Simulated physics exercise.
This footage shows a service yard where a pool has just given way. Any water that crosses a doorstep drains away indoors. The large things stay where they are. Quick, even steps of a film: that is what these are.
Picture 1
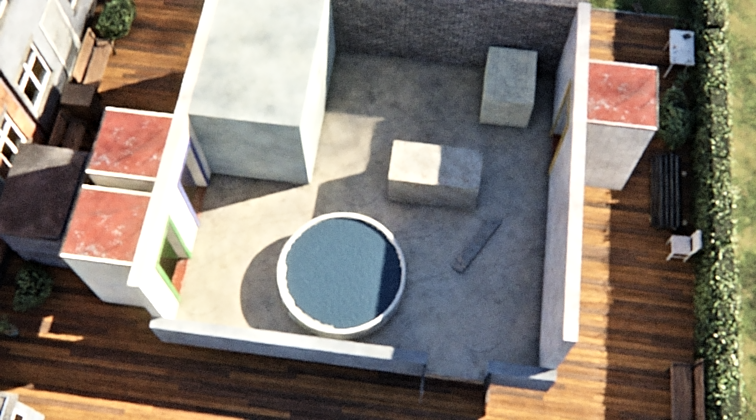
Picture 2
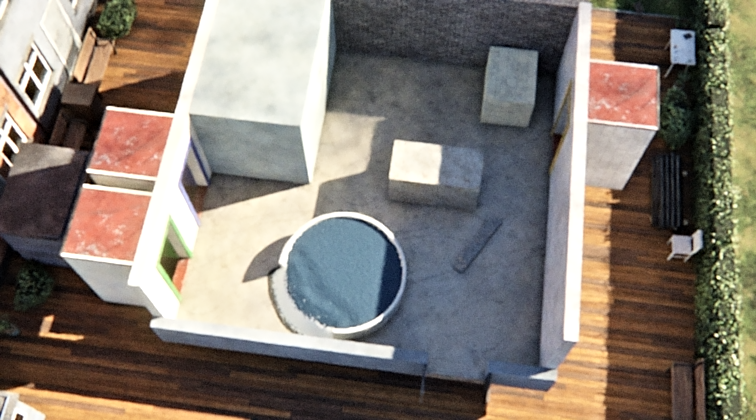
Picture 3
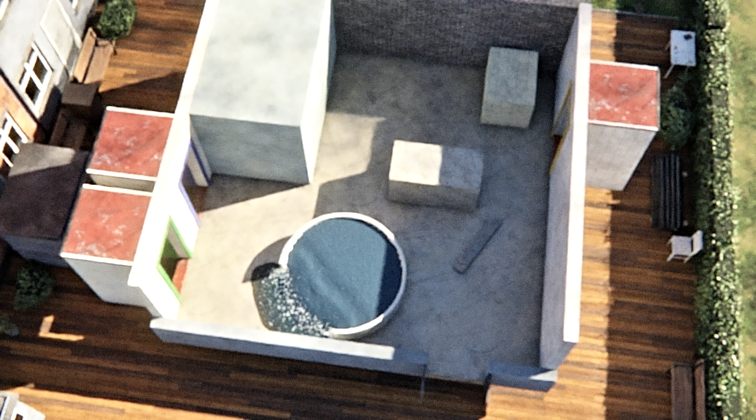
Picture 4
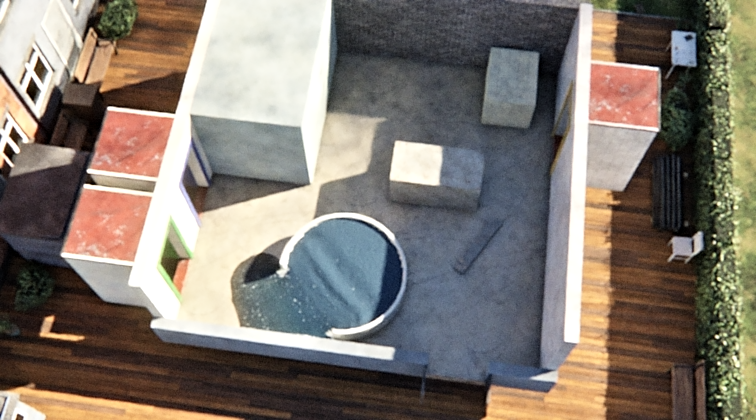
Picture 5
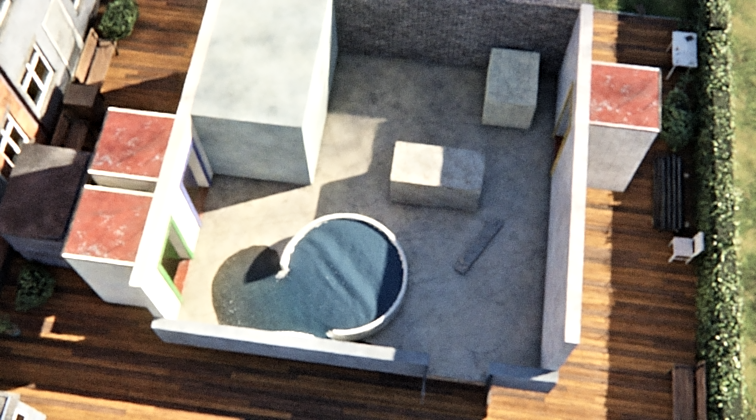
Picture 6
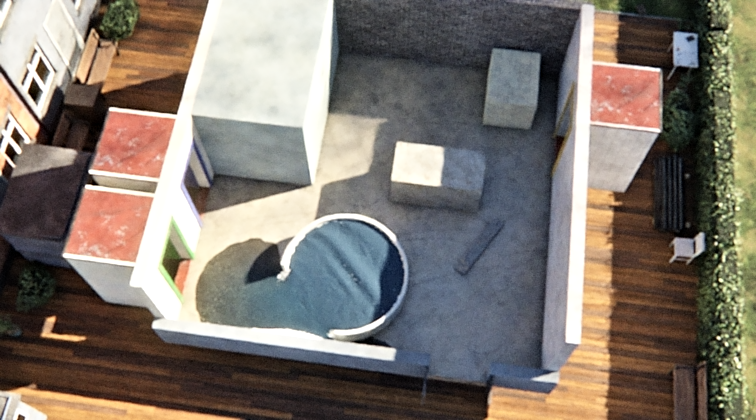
Round pool in a walled concrete yard breaking open at its lower left, dark water pouring out and spreading across the floor.
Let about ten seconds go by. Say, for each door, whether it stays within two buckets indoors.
The blue door will go over two buckets, the yellow door will keep to two buckets, the green door will go over two buckets.
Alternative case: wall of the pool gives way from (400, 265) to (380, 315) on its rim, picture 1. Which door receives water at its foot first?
Lab note - earliest arrival at the yellow-painted one.
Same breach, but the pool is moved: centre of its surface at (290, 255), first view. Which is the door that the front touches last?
Last: The yellow door.
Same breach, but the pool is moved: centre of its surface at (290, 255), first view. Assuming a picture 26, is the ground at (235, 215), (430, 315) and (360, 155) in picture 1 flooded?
Taking them in the order asked: Inundated, then inundated, then spared.
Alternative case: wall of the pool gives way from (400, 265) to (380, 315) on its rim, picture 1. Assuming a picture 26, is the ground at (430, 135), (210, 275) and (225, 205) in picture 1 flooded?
The first spot is spared, the second spared, the third spared.
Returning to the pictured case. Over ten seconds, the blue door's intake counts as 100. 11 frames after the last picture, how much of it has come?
My estimate is close to 0 per cent.
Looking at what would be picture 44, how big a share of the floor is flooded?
About 45 percent.
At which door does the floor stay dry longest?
It would be the yellow door.
A moment on, water covers 15 % of the floor; the blue door not reached, the yellow door not reached, the green door under two buckets in.
Next, water covers 20 % of the floor; the blue door wet at the sill, nothing in, the yellow door not reached, the green door far over two buckets in.
Then, water covers 30 % of the floor; the blue door under two buckets in, the yellow door not reached, the green door far over two buckets in.
Later, water covers 45 % of the floor; the blue door over two buckets in, the yellow door not reached, the green door far over two buckets in.
In the end, water covers 70 % of the floor; the blue door far over two buckets in, the yellow door wet at the sill, nothing in, the green door far over two buckets in.
